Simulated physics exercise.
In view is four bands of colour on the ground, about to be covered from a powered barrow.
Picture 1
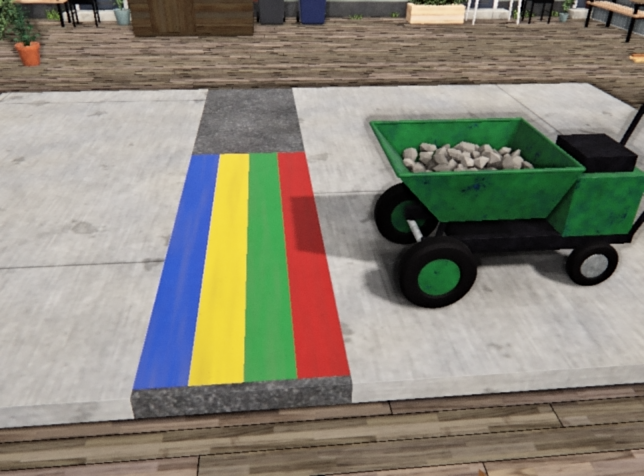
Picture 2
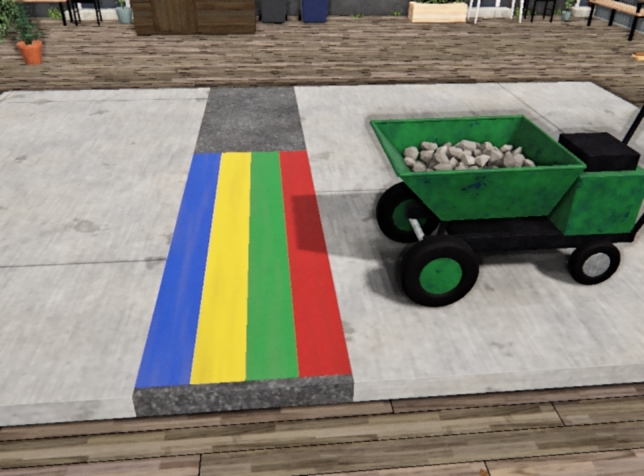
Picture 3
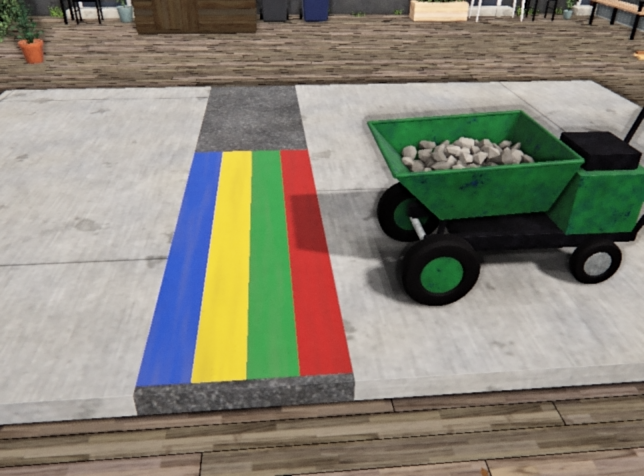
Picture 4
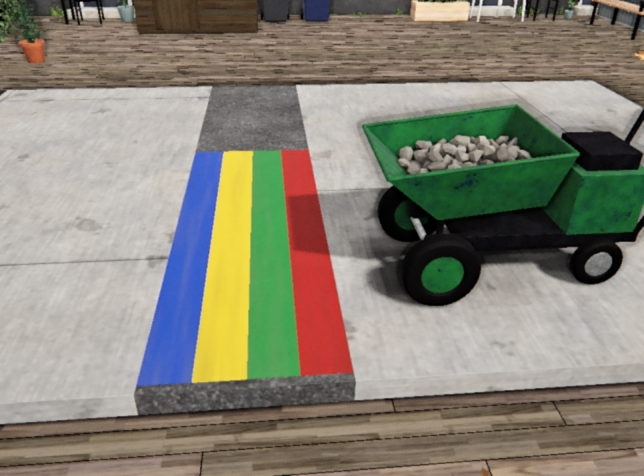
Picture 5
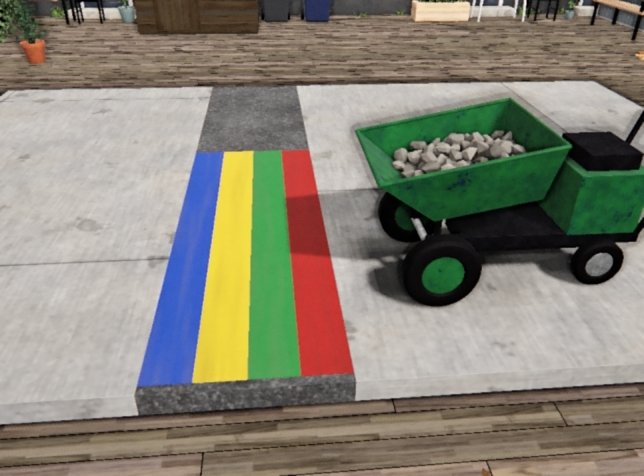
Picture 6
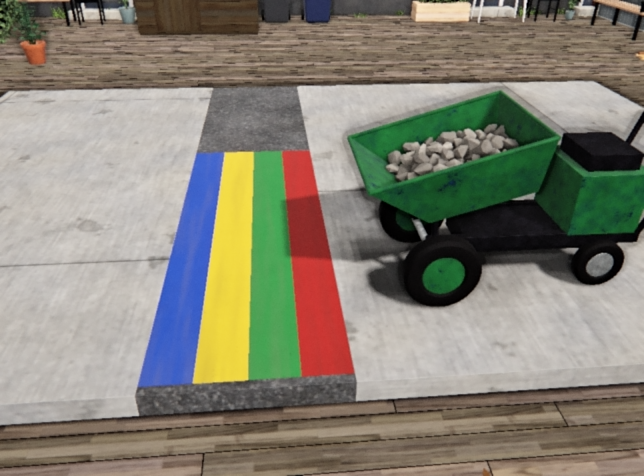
In the video, a green motorized barrow loaded with broken stones stands to the right of blue, yellow, green and red strips on the ground. Its skip starts level, then gradually tilts toward the left, its front lip lowering.
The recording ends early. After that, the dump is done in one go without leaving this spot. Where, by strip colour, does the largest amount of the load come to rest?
On the green strip.
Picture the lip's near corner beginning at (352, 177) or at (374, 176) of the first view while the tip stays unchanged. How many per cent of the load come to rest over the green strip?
It works out to 20 per cent in the first case and 40 per cent in the second.
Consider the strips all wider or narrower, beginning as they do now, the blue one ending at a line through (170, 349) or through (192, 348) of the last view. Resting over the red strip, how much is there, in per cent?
First some 10, then 10 per cent.
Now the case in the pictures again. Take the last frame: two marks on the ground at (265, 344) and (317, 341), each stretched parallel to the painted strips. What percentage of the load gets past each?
In order: 30 per cent, then 70 per cent.
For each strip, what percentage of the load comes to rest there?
Here's the split: Red strip gets 15 %, green strip 35 %, yellow strip 15 %, blue strip 5 %.
Just after the last frame, skip tipped steeply; every one in the skip.
A moment on, skip tipped right over; the larger part in the skip; about a tenth over the red strip; about a tenth over the green strip.
Further on, skip tipped right over; roughly a quarter in the skip; roughly a quarter over the red strip; roughly a third over the green strip; roughly a quarter over the yellow strip; just a few over the blue strip; just a few off the paint.
When it is over, skip tipped right over; roughly a quarter in the skip; roughly a quarter over the red strip; roughly a third over the green strip; roughly a quarter over the yellow strip; just a few over the blue strip; just a few off the paint.
